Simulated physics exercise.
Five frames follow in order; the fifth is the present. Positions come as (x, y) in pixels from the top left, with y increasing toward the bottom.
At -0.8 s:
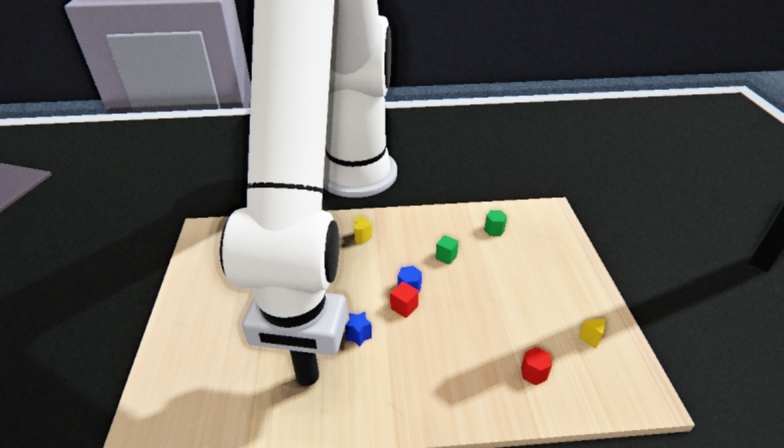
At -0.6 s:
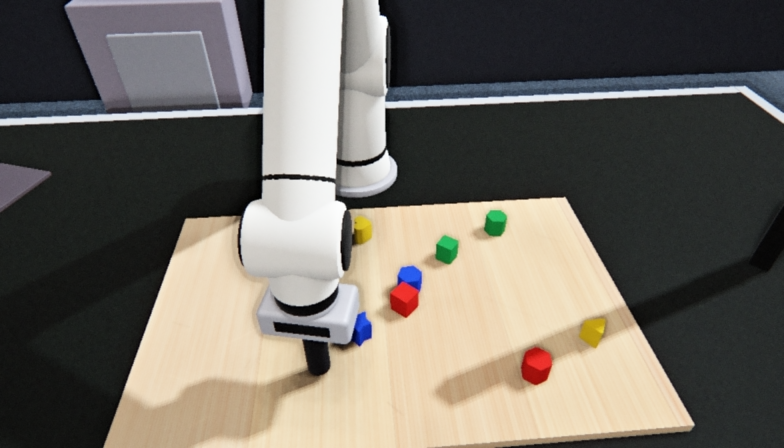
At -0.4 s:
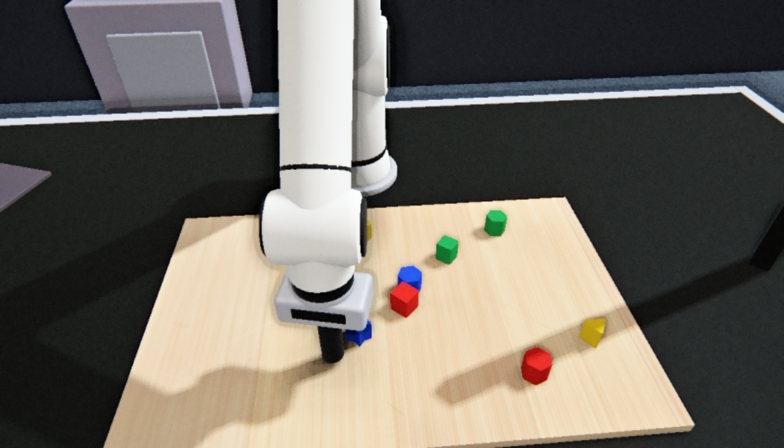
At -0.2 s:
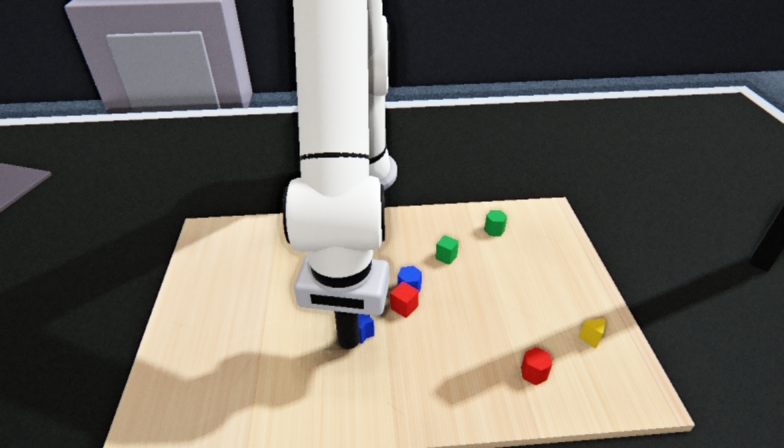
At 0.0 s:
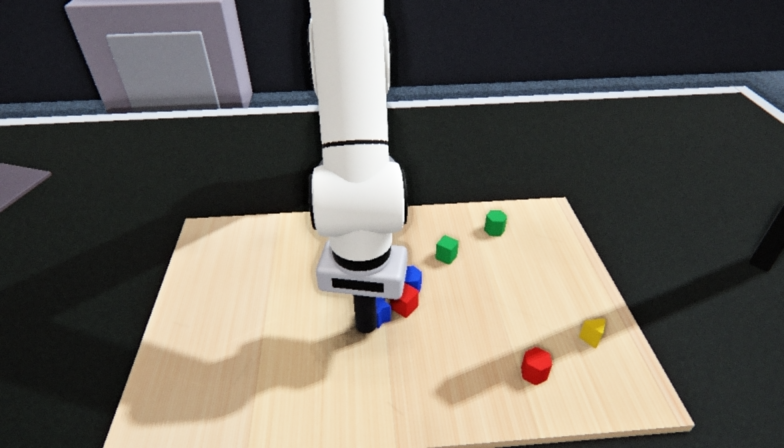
On a wooden board scattered with small colored blocks, a white robot arm moved its black tip up and to the right, then nudged the blue star toward the nearby red and blue blocks.
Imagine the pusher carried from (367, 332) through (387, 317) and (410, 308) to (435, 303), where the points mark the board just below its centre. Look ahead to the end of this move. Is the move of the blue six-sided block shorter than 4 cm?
Going by the path, yes.
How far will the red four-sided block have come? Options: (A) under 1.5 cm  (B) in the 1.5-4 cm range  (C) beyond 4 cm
Letter C.
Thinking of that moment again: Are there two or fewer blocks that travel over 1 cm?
I expect not.
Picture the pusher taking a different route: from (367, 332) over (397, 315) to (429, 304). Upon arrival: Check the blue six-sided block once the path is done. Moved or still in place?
It shifts.
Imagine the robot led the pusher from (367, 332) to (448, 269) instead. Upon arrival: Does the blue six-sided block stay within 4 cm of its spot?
In short: No.
On the path given first. One third of the way, pusher (388, 311); blue star-shaped block (395, 288); red four-sided block (418, 285), turned 20° clockwise; blue six-sided block (417, 267), turned 45° anticlockwise.
Two thirds of the way, pusher (411, 301); blue star-shaped block (403, 279), turned 55° anticlockwise; red four-sided block (428, 280), turned 40° clockwise; blue six-sided block (418, 265), turned 55° anticlockwise.
At the end, pusher (436, 297); blue star-shaped block (404, 279), turned 65° anticlockwise; red four-sided block (441, 273), turned 15° anticlockwise; blue six-sided block (419, 264), turned 65° anticlockwise.
